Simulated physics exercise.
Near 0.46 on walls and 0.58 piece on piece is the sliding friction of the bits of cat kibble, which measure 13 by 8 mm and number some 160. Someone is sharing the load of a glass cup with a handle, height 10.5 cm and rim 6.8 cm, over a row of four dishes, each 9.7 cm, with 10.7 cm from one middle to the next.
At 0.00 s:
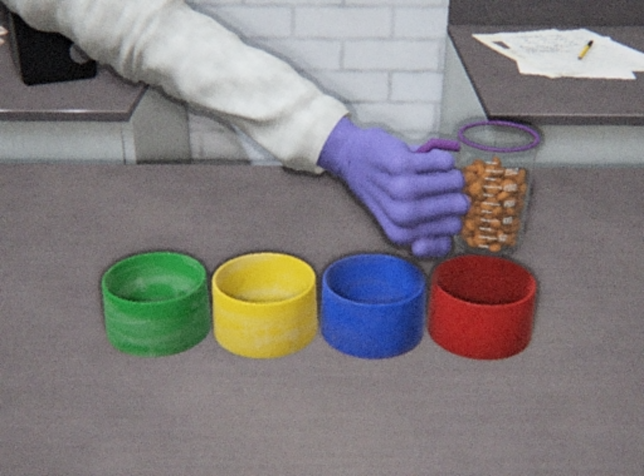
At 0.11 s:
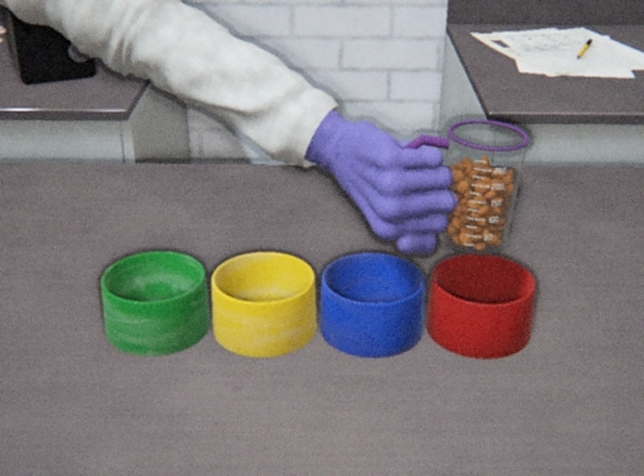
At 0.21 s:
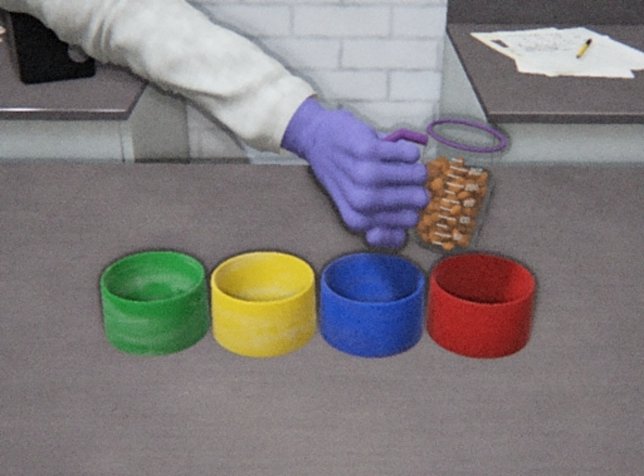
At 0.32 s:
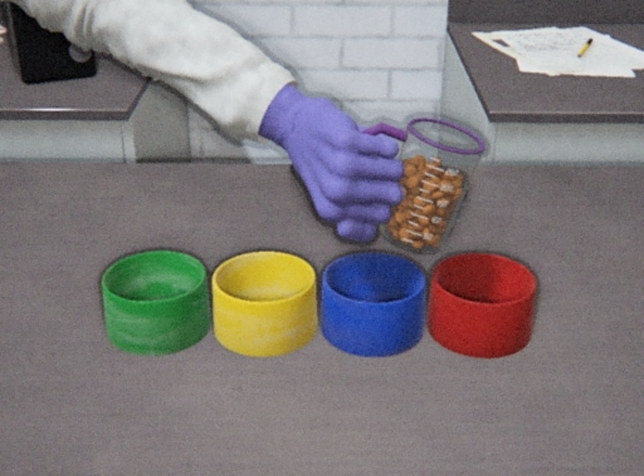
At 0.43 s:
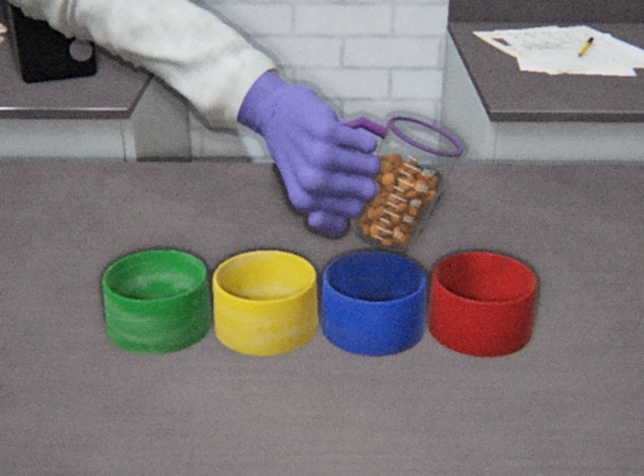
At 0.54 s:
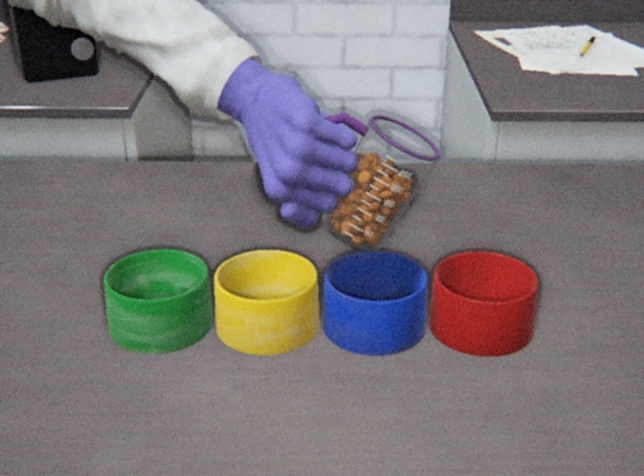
A purple-gloved hand held a clear cup of small brown pieces behind a row of green, yellow, blue and red dishes, then moved it left while steadily tilting it to the right.
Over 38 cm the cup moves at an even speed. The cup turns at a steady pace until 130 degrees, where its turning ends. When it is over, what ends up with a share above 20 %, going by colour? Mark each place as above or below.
Marks: Red dish below, blue dish below, green dish above, yellow dish below, counter below.
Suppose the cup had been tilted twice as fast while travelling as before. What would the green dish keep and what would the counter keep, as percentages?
Green 10; counter 10.
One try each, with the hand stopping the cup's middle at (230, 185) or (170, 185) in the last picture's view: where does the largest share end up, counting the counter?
Try 1 - yellow; try 2 - yellow.
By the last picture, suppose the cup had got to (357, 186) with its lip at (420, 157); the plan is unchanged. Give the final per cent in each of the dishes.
Dish by dish: Red 0 percent, blue 0 percent, green 100 percent, yellow 0 percent.
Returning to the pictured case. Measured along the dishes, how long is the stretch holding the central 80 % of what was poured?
Spread: Around 5 cm.
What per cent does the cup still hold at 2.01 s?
Somewhere near 100 per cent of the load.
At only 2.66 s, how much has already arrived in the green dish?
Estimate to date: Some 100 %.
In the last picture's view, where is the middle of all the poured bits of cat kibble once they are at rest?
Once everything settles, the centre is around (164, 305).
After 1.42 s, tilt 74 degrees; cup holds 100 %.
After 2.01 s, tilt 106 degrees; cup holds 100 %.
After 2.66 s, tilt 130 degrees; cup holds 0 %, green 100 %.
By 3.1 s all is still; red 0 %, blue 0 %, green 100 %, yellow 0 %, counter 0 %.
